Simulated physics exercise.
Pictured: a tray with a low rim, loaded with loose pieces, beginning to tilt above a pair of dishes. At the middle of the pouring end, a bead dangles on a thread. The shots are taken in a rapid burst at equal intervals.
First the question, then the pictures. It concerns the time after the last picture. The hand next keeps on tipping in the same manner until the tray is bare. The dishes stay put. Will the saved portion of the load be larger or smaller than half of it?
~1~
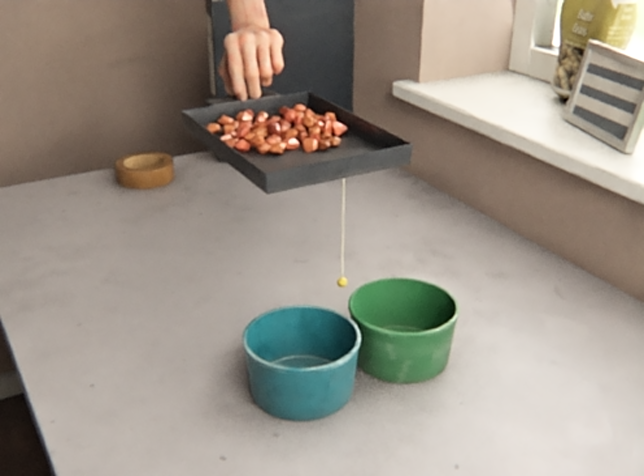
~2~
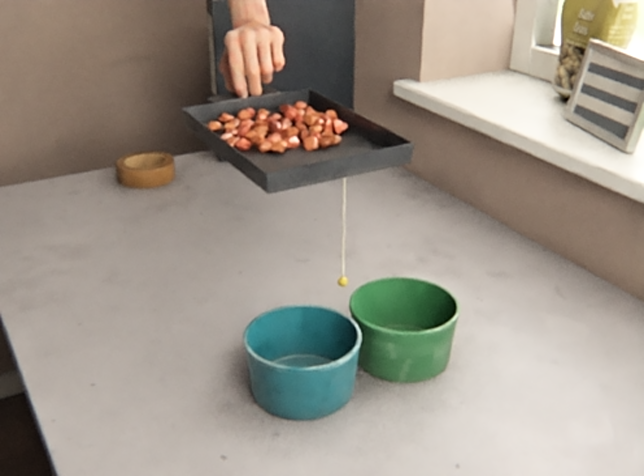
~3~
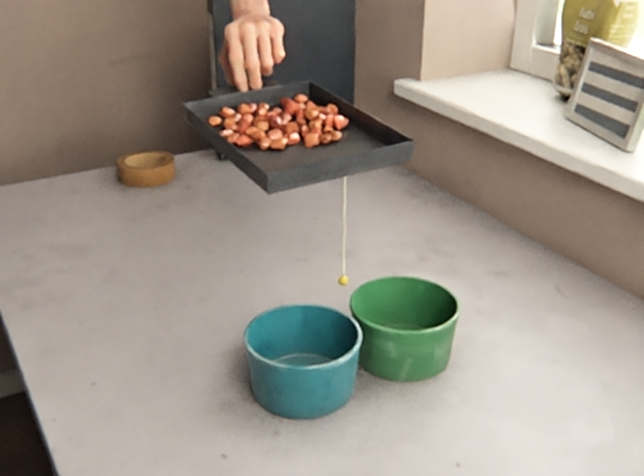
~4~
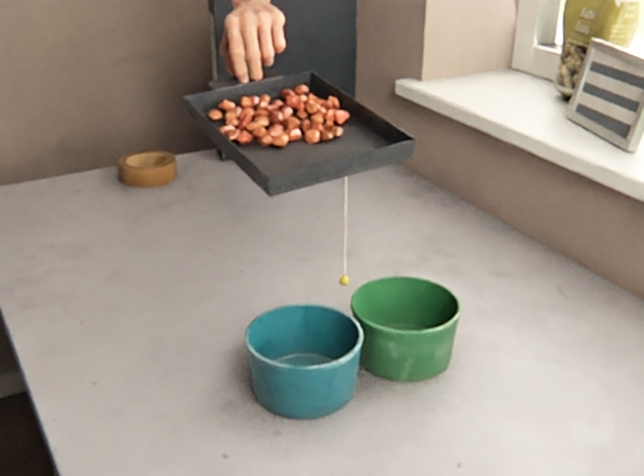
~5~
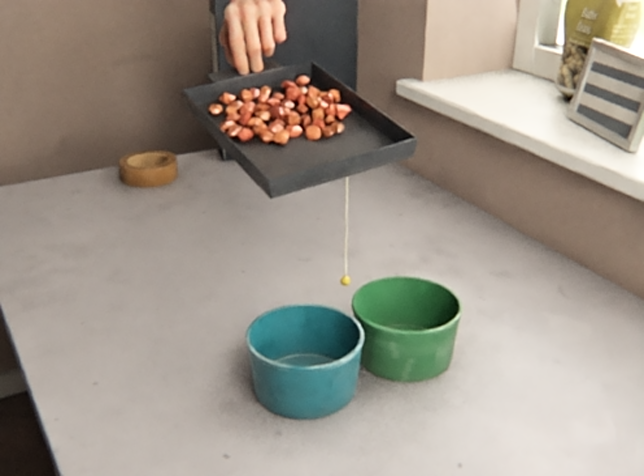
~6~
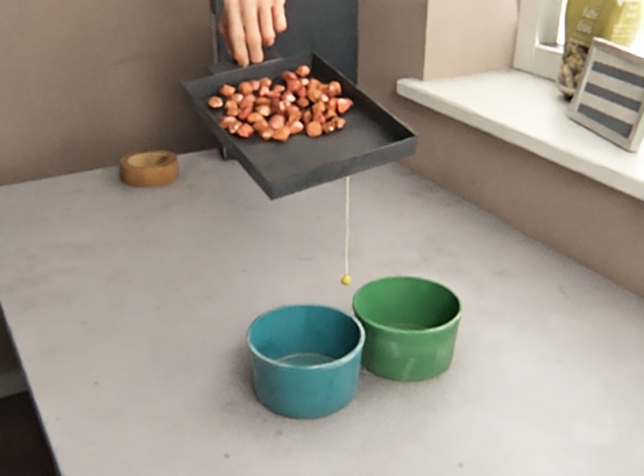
The catch is better than half, if you ask me.
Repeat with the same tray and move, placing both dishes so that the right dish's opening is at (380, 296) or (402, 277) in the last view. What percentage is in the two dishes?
About 90 per cent, then about 80 per cent.
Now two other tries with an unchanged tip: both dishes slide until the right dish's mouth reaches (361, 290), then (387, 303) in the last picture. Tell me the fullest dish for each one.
For the two places in order: The leftward one, the leftward one.
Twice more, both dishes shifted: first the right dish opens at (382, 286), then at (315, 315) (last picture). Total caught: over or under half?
First try: A majority; second try: A majority.
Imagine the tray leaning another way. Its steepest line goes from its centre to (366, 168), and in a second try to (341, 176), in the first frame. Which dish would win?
Going by the two slopes in order, it's the right-side one and then the right-side one.
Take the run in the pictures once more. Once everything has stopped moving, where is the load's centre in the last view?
Somewhere around (302, 376) in the final view.
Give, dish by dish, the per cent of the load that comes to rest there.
So the left dish gets 90 % of the load, while the right one gets 0 %.
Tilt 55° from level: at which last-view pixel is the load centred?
Somewhere about (294, 148).
Soon after the last picture, tray tipped steeply; all on the tray.
A little later, tray tipped right over; nearly all on the tray; a small part in the left dish; a stray few in the air.
Later still, tray tipped past a quarter turn; nearly all in the left dish; a small part outside both.
At rest, tray tipped past a quarter turn; nearly all in the left dish; none in the right dish; a small part outside both.
